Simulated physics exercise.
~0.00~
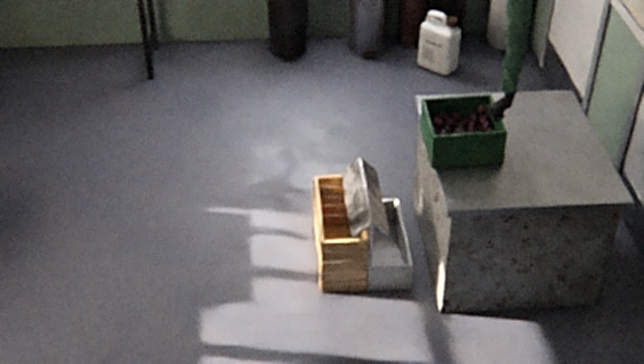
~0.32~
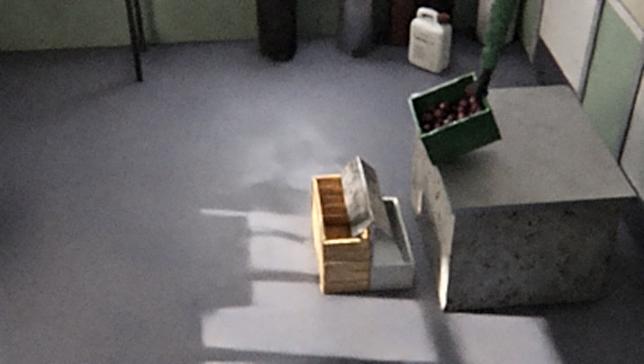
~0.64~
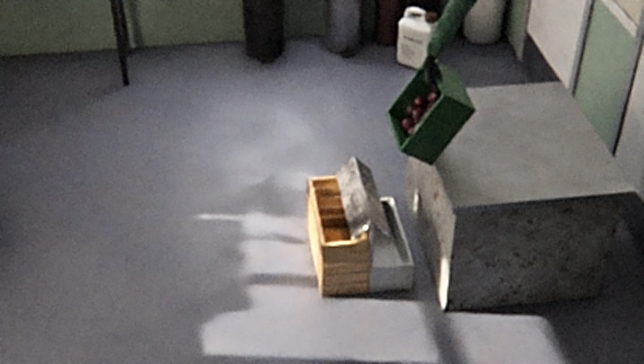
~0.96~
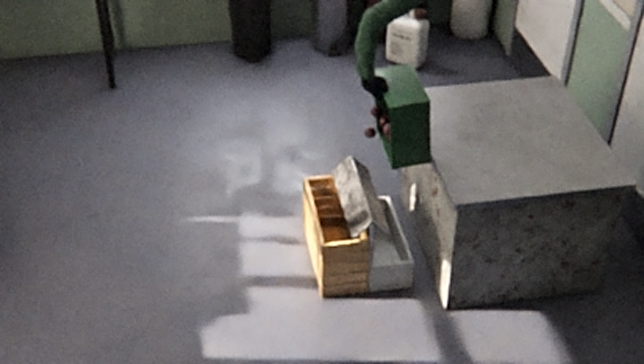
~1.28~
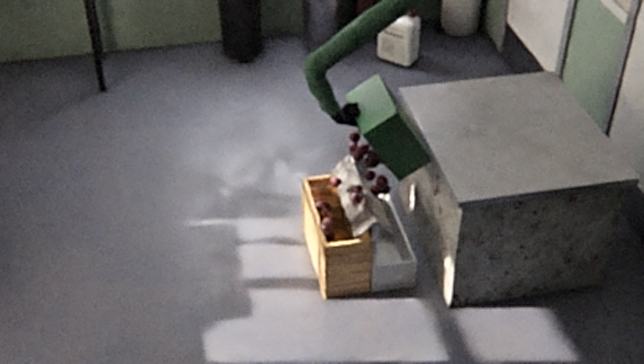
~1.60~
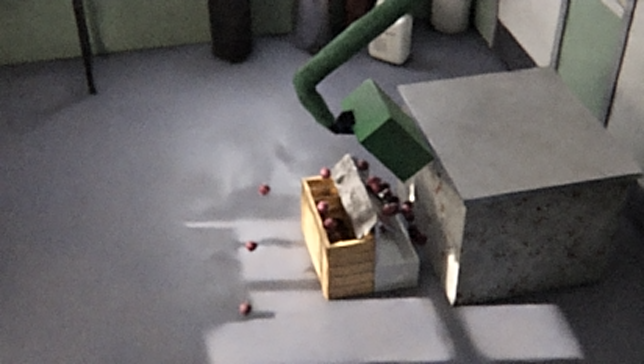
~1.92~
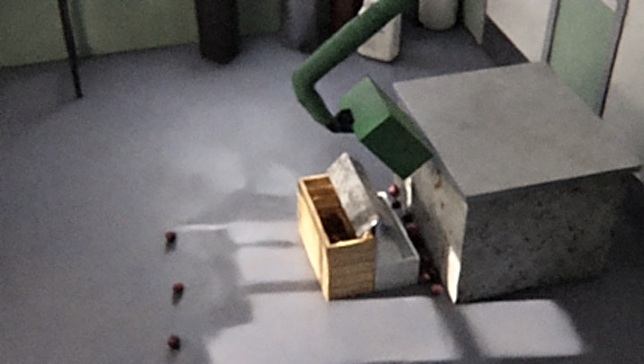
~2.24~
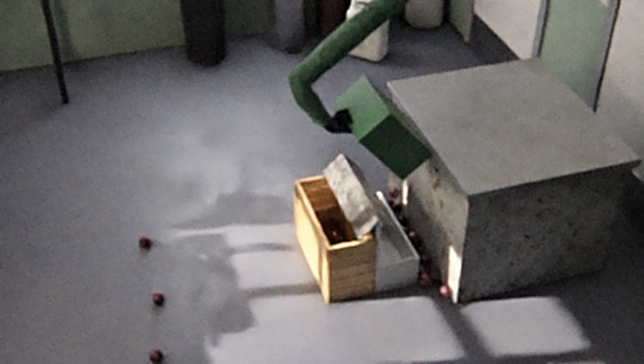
A green crate of dark red onions, gripped by a green mechanical arm, rests on the end of a grey speckled bench in a dim, grey-floored room seen from above. Below, to the left, stand an open wooden tote and a pale box, with a grey ridge between them. The arm lifts the crate leftward off the bench and tips it steadily past its side. Onions tumble onto the ridge, some dropping into the tote, others spilling toward the bench. Three roll left across the floor, while several settle beside the bench and the crate stays upturned.
